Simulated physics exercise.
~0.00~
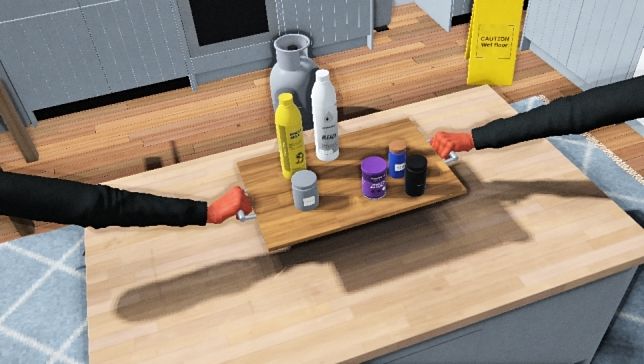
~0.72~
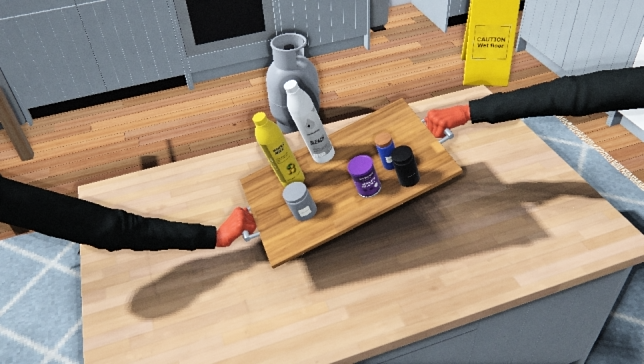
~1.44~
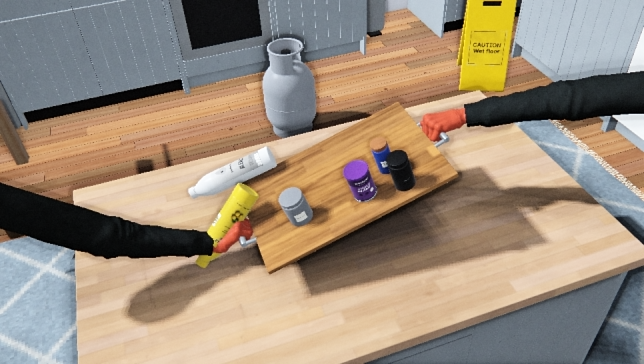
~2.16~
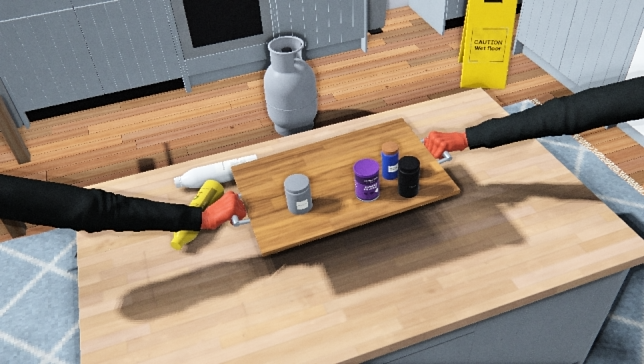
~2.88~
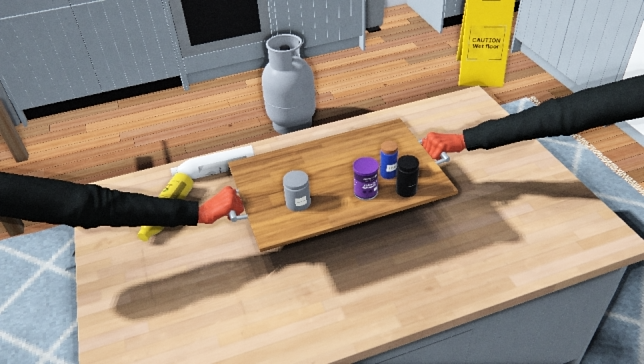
A hand-held tray tips left, dropping the white and yellow bottles, then levels with four containers.
